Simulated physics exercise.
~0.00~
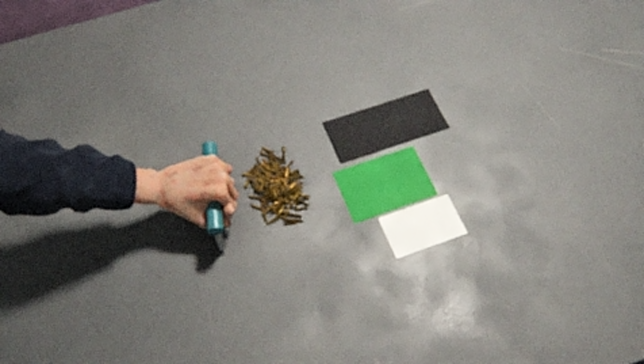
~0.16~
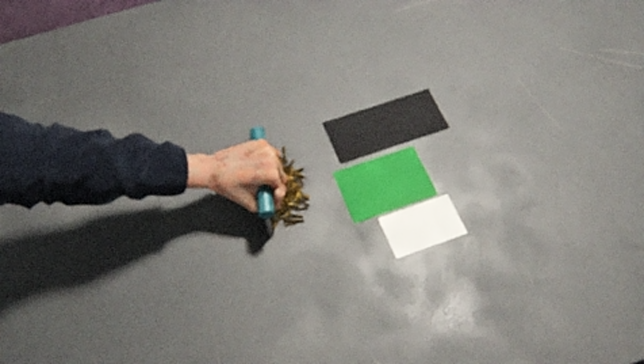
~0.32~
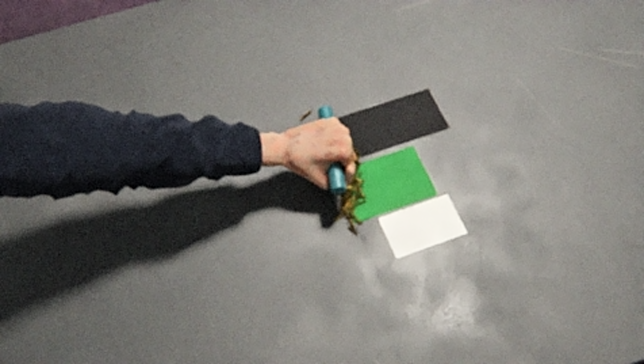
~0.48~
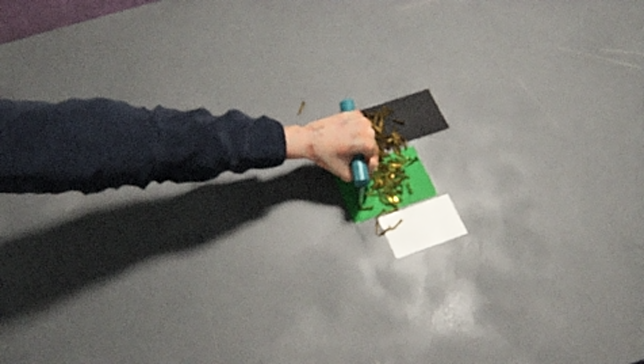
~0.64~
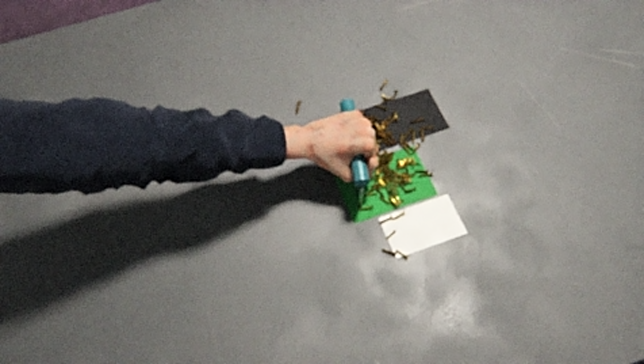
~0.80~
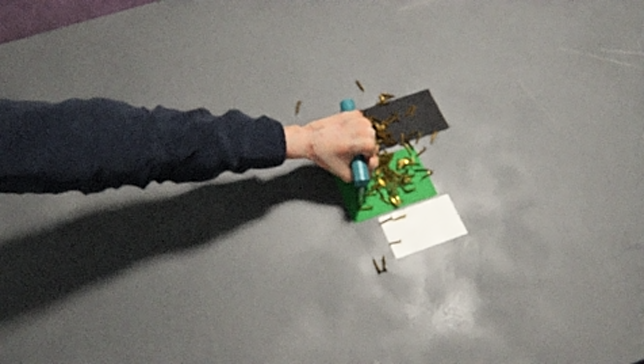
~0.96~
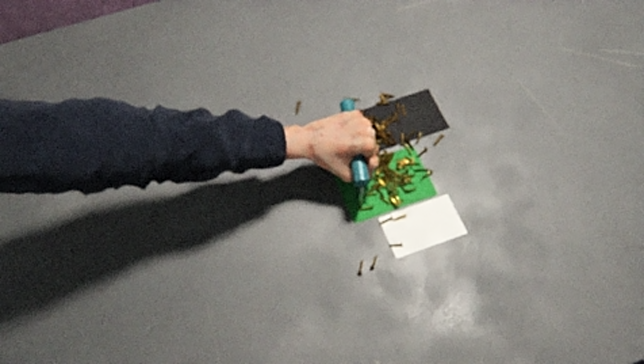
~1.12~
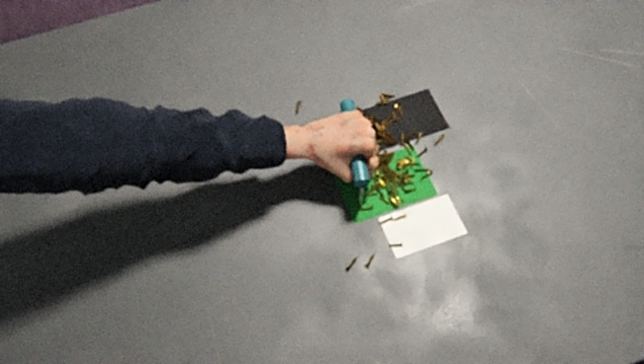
On a grey surface, a hand in a dark sleeve holds a teal scraper beside a heap of small brass-coloured screws, with black, green and white mats lying to the right. The hand drives the scraper rightwards into the heap and pushes the screws along towards the mats. As it reaches them, the hand stops at their left edge, and the screws spread out ahead of it. A few slide on past the white mat and roll slightly leftwards below it. Finally most rest on the green and black mats, with few on the white and some strays outside.
